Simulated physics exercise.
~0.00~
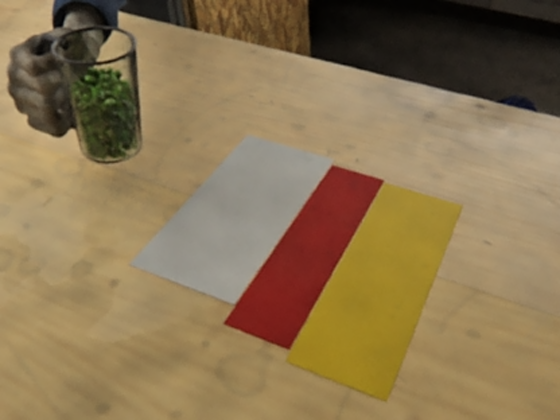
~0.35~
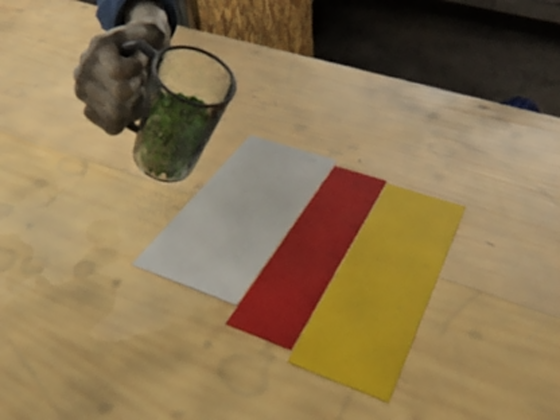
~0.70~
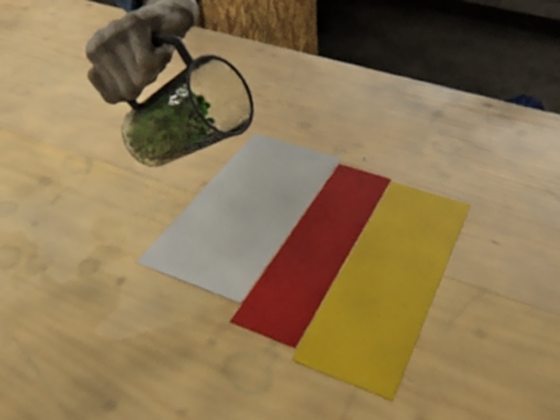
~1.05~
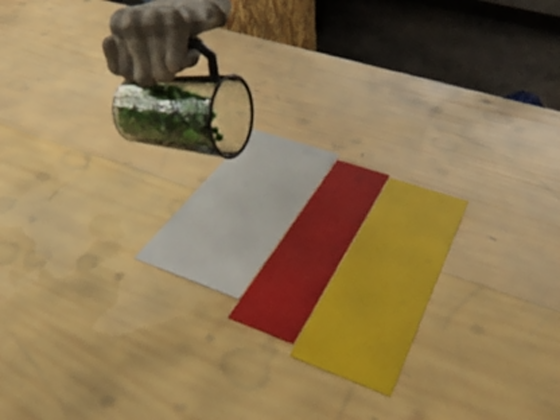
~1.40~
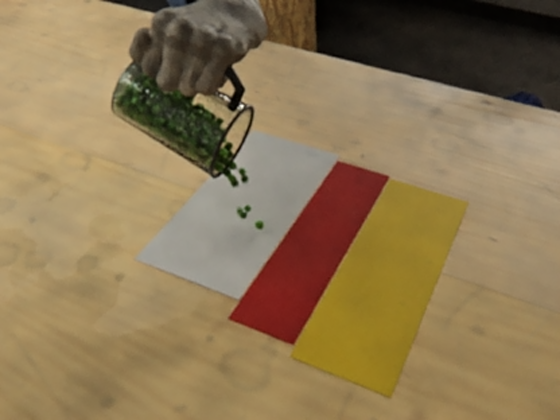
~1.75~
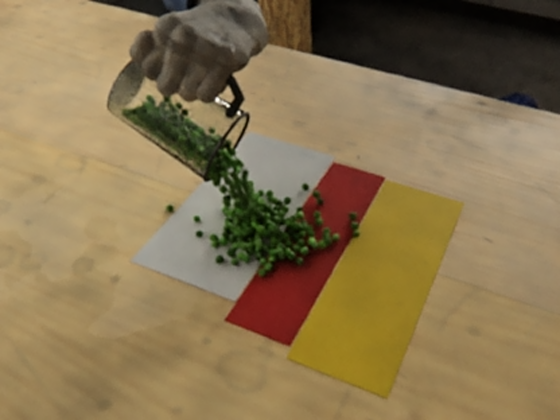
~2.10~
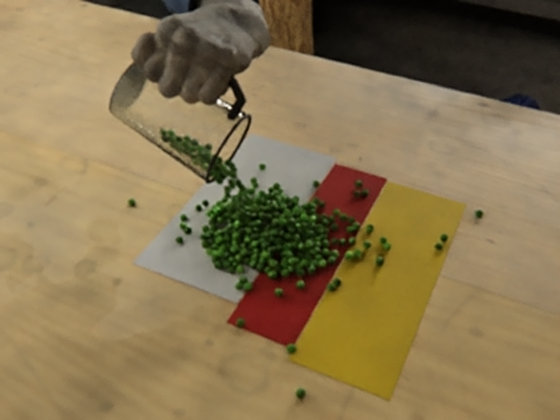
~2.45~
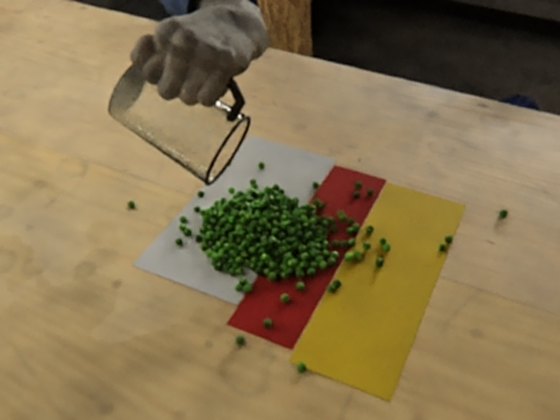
A gloved-looking hand tipped a clear cup of green peas over a wooden table, and they spilled into a heap mostly on the white mat and partly on the red, with a few scattering onto the yellow and beyond as the cup emptied.
